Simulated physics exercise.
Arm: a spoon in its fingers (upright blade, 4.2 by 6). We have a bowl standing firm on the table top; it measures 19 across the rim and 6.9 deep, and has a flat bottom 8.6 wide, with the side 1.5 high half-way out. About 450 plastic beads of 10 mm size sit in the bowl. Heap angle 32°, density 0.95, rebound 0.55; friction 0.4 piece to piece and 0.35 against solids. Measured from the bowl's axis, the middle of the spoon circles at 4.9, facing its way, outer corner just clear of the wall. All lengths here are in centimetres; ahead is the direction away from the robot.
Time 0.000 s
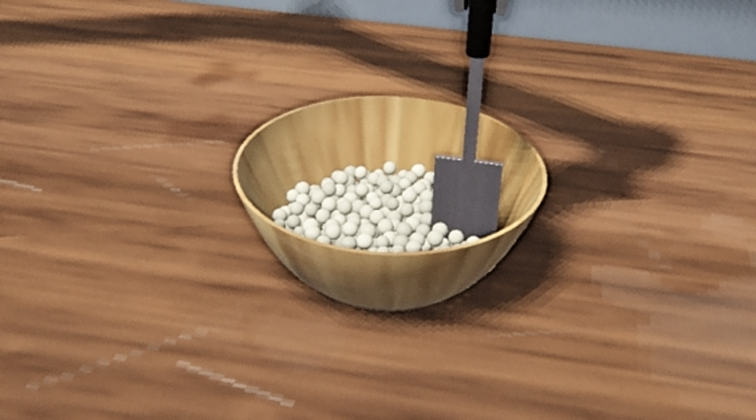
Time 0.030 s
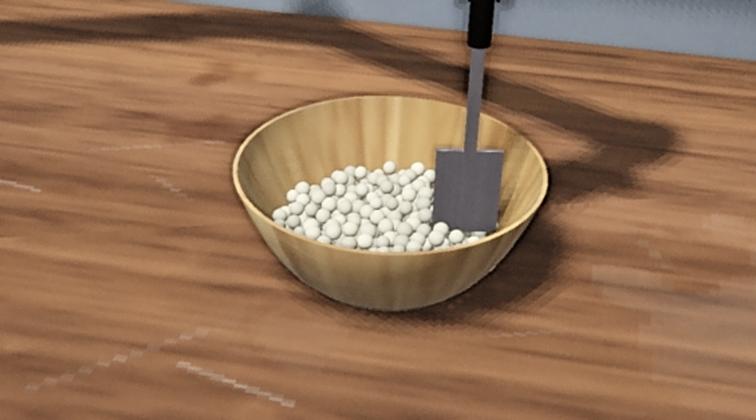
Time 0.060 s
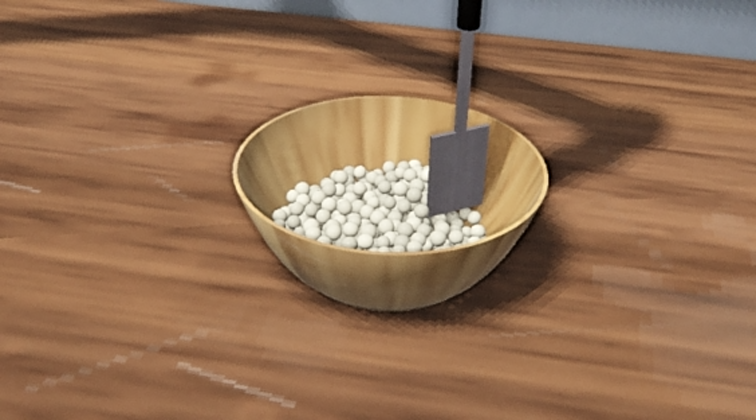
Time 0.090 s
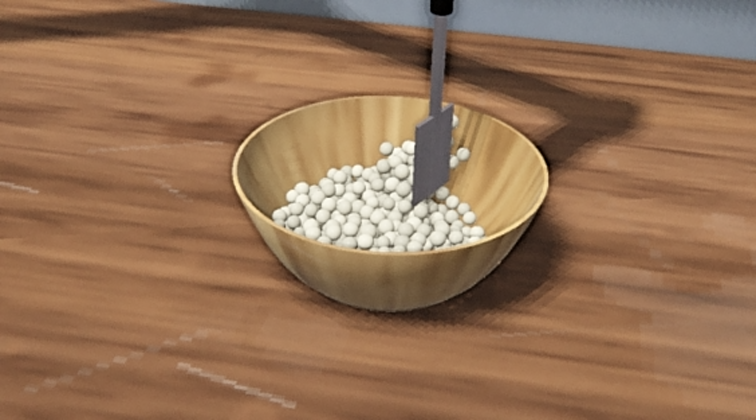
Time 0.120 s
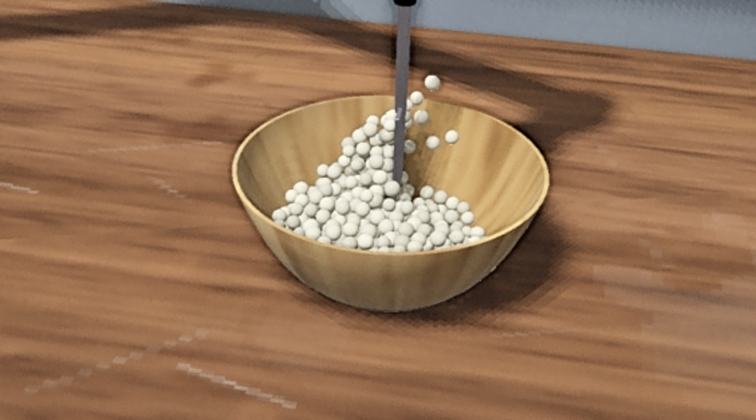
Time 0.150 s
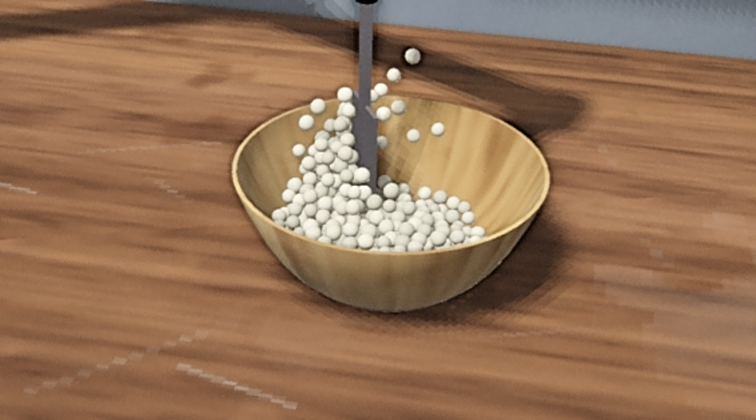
A dark-handled metal spoon with a flat, upright blade swept from right to left around the back of a wooden bowl of white beads, pushing them into a heap and flinging some upward.
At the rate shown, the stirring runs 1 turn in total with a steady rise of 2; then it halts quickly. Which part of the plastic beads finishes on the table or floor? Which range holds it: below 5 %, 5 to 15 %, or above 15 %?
The range 5 to 15 %.
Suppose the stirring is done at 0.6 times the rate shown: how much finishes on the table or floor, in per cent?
Some 0 in a hundred.
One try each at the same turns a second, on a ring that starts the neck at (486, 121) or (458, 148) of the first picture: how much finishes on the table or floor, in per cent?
Near 0 per cent and near 10 per cent, in that order.
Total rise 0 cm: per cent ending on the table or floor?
Estimate: Close to 20 %.
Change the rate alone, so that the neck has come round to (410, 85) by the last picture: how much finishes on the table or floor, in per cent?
Roughly 0 percent of it.
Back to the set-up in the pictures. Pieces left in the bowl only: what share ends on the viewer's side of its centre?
I'd put it at roughly 55 per cent.
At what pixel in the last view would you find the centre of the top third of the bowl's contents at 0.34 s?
It is centred roughly at (406, 251).
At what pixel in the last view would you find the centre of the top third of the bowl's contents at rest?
I'd put it at about (405, 239).
After 0.24 s, 209° round, highest piece 10 above the table; 431 in the bowl, 16 in flight or on the tool.
After 0.34 s, 297° round, highest piece 10 above the table; 417 in the bowl, 10 on the table or floor, 20 in flight or on the tool.
After 0.58 s, 0° round, highest piece 4 above the table; 407 in the bowl, 40 on the table or floor.
After 1.28 s, 0° round, highest piece 4 above the table; 407 in the bowl, 40 on the table or floor.
At rest, 407 in the bowl, 40 on the table or floor. That is 9 % on the table or floor.
